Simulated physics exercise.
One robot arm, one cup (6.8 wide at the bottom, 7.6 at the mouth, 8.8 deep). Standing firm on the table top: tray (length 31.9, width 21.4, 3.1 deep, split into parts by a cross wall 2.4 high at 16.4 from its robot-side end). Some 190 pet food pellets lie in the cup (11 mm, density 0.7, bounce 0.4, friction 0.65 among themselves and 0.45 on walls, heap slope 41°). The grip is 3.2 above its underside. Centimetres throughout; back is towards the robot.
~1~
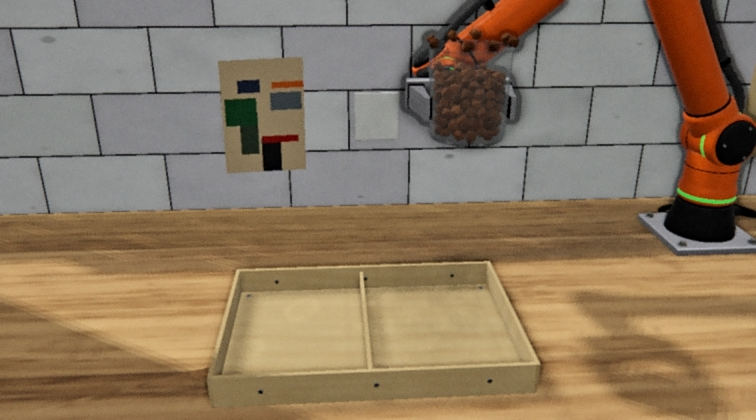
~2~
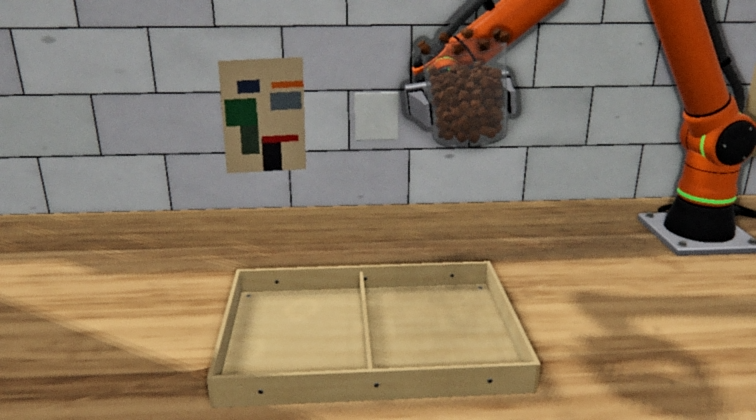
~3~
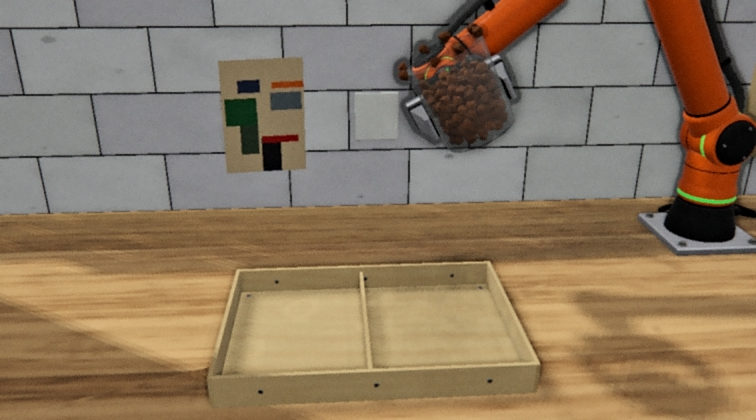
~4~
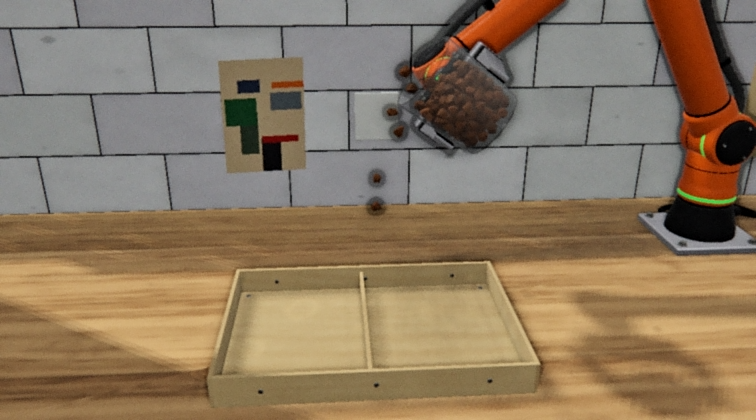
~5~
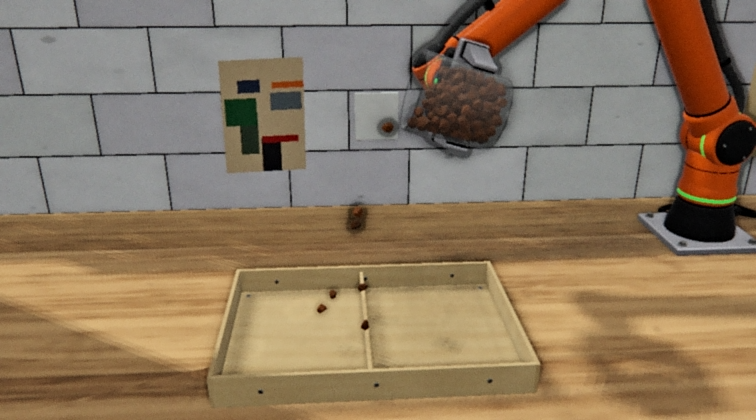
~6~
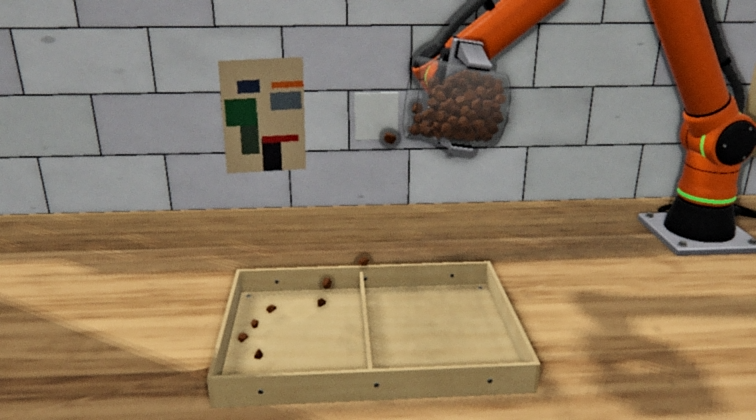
At first, an orange robot arm holds a clear cup heaped with brown pellets upright above a divided wooden tray. The arm tilts the cup steeply to the left, and a few pellets drop from it. They land around the divider and scatter in the tray's left section, while most stay in the cup.
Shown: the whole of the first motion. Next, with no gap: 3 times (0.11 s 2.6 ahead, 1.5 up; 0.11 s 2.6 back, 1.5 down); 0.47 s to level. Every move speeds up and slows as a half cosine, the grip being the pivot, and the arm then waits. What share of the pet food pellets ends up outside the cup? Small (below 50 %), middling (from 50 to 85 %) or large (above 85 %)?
Answer: Middling; from 50 to 85 % of the pet food pellets finish outside the cup.
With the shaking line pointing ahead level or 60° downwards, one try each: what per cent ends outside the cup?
Some 55 and 5 per cent.
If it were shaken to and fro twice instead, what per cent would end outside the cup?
In that case some 55 per cent.
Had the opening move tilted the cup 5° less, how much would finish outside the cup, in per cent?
Then about 55 per cent.
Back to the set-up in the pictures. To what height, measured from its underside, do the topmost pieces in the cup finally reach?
Some 4.5 cm.
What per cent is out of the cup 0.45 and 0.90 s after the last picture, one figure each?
In turn: 50, 70.
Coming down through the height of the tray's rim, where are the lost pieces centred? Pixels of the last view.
Around (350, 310).
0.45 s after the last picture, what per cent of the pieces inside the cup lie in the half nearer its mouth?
Some 70 per cent.
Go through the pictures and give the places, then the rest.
Cup middle at (469, 94), level; upper third of the load around (469, 81), from x 430 to 515, top at y 35; 193 in the cup, in the first picture.
Cup middle at (467, 94), tilted 8° forward; upper third of the load around (468, 81), from x 425 to 505, top at y 35, in the second picture.
Cup middle at (463, 96), tilted 28° forward; upper third of the load around (465, 81), from x 405 to 505, top at y 30; 191 in the cup, 2 in flight or on a rim, in the third picture.
Cup middle at (459, 99), tilted 53° forward; upper third of the load around (465, 86), from x 375 to 505, top at y 65; 189 in the cup, 4 in flight or on a rim, in the fourth picture.
Cup middle at (457, 103), tilted 73° forward; upper third of the load around (465, 90), from x 320 to 500, top at y 70; 186 in the cup, 4 in the far-side part, 3 in flight or on a rim, in the fifth picture.
Cup middle at (457, 104), tilted 81° forward; upper third of the load around (467, 91), from x 245 to 500, top at y 75; 185 in the cup, 6 in the far-side part, 2 in flight or on a rim, in the sixth picture.
Then, 0.45 s later, tilted 81° forward, highest piece 27 above the table; 94 in the cup, 51 in the far-side part, 9 in the robot-side part, 39 in flight or on a rim.
Then, 0.90 s later, tilted 38° forward, highest piece 30 above the table; 103 in the far-side part, 58 in the cup, 30 in the robot-side part, 2 in flight or on a rim.
Then, 1.33 s later, level, highest piece 28 above the table; 105 in the far-side part, 58 in the cup, 30 in the robot-side part.
Then, 2.38 s later, level, highest piece 28 above the table; 105 in the far-side part, 58 in the cup, 30 in the robot-side part.
At rest, 105 in the far-side part, 58 in the cup, 30 in the robot-side part. That is 70 % outside the cup.
